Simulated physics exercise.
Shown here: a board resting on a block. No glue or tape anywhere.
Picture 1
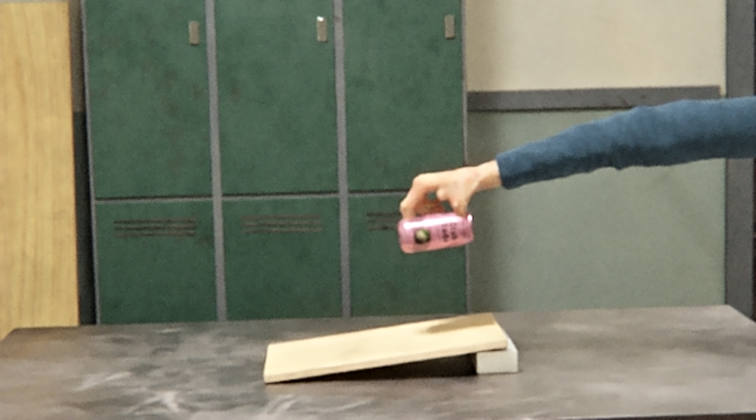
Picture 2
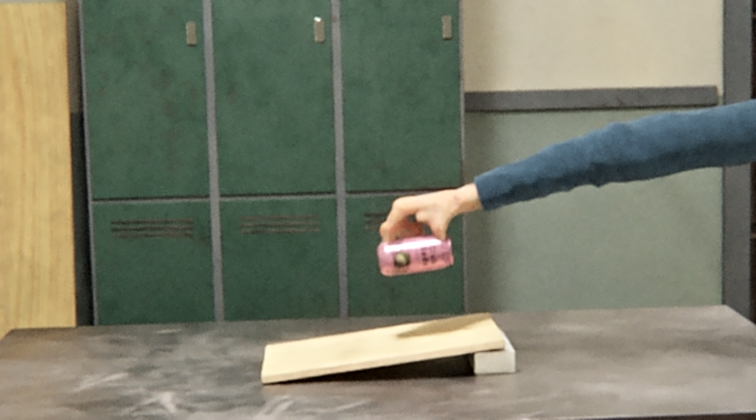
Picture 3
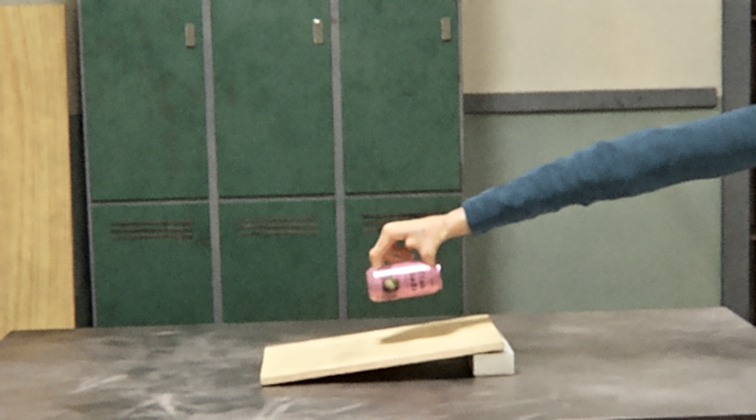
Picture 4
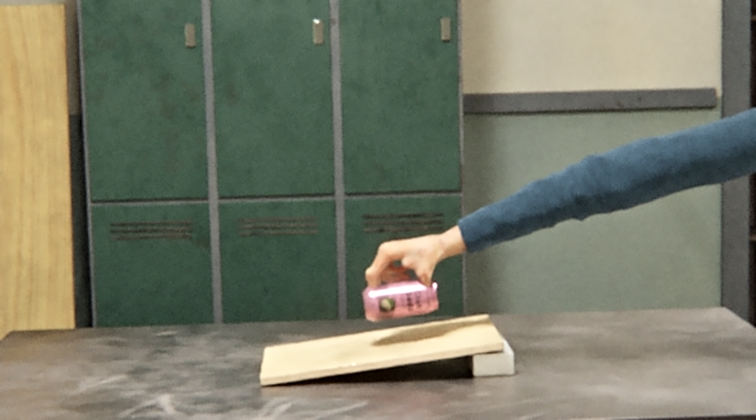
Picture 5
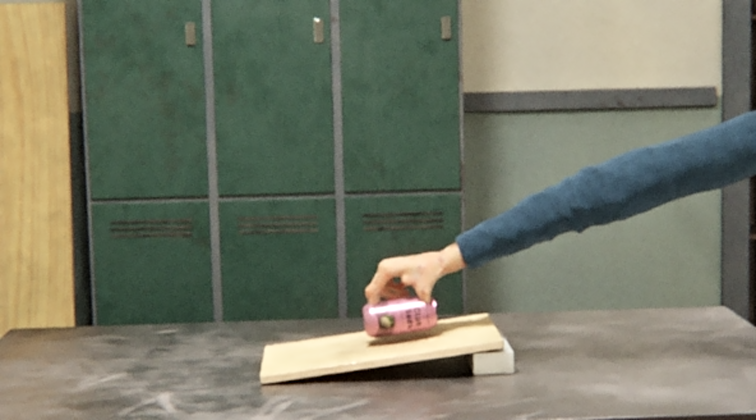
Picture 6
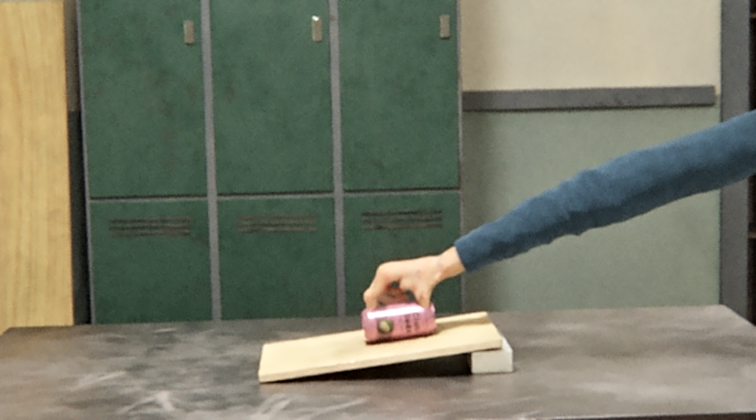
A hand lowers a pink can on its side onto a tilted wooden board.
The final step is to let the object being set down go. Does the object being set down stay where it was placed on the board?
Yes.
Then, 0.20 s past the last view, nothing moves.
Then, 0.50 s past the last view, pink can resting near (398, 321).
Finally, it is still in place. Final places as the last picture's camera would see them, pink can near (398, 321). The pink can remains at rest.
